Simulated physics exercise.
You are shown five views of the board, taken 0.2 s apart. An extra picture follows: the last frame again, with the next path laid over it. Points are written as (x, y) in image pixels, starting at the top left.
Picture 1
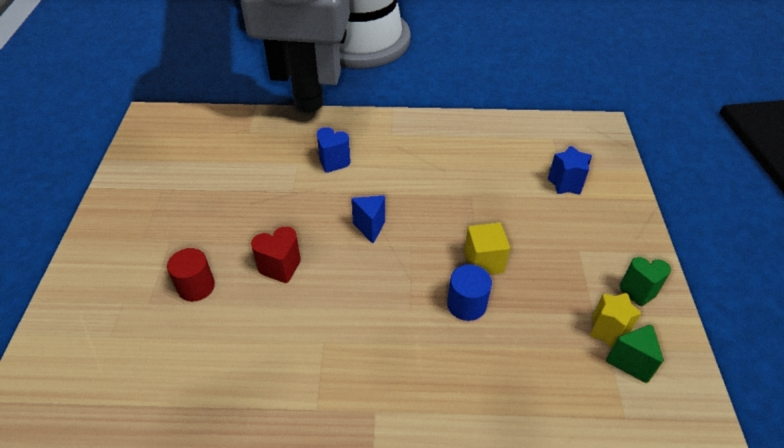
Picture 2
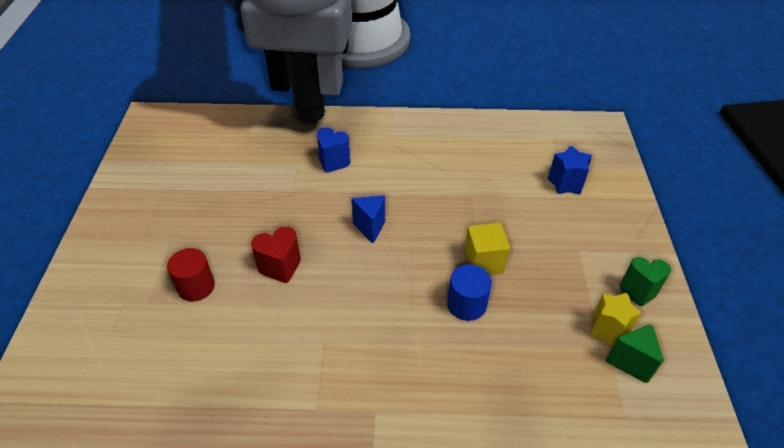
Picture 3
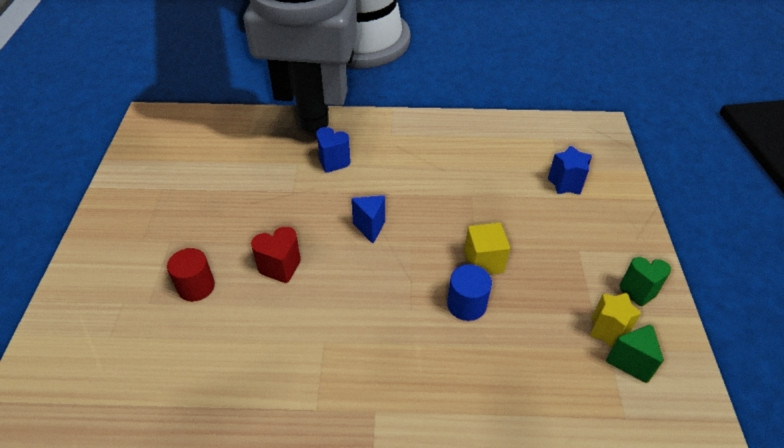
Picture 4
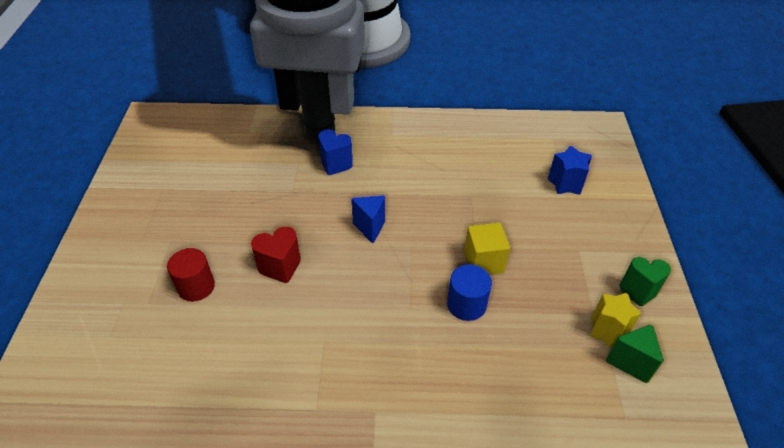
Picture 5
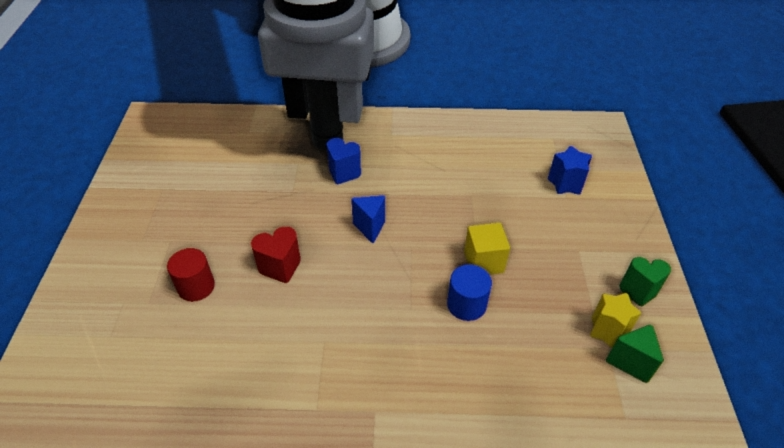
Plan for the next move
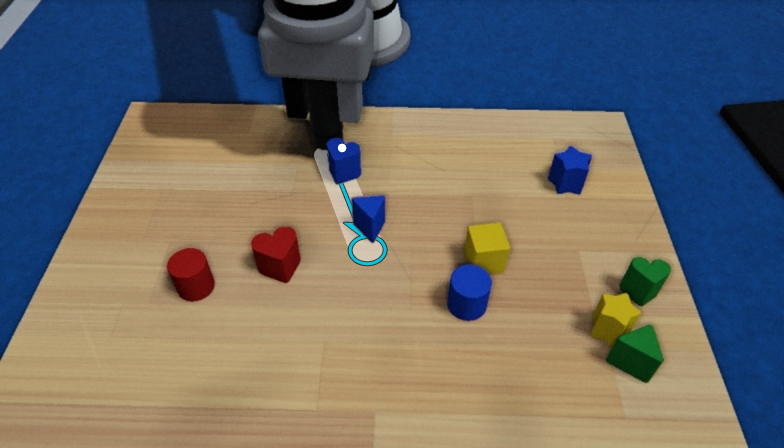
A robot arm lowers its black stick and nudges the blue heart slightly down and right.
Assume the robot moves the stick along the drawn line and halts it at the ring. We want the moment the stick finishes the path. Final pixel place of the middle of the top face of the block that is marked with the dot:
It comes to (379, 181).
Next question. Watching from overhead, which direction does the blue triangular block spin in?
Viewed from above: Anti-clockwise.
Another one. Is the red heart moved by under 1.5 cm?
I expect so.
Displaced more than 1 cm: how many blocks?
By the end, two blocks will have moved.
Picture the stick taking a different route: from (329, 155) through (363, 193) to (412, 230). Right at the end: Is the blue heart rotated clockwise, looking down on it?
In short: No.
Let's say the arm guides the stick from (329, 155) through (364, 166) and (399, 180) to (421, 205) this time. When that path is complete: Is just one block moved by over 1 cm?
I'd say yes.
Path on the board, in a line from (329, 155) to (368, 250); the dot is on the blue heart.
On the path given first. One third of the way, stick at (340, 170); blue heart at (366, 170), turned 55° anticlockwise.
Two thirds of the way, stick at (353, 202); blue heart at (379, 181); blue triangular block at (372, 206), turned 15° anticlockwise.
At the end, stick at (367, 237); red heart in place; blue heart at (379, 181), turned 140° anticlockwise; blue triangular block at (397, 229), turned 85° anticlockwise.
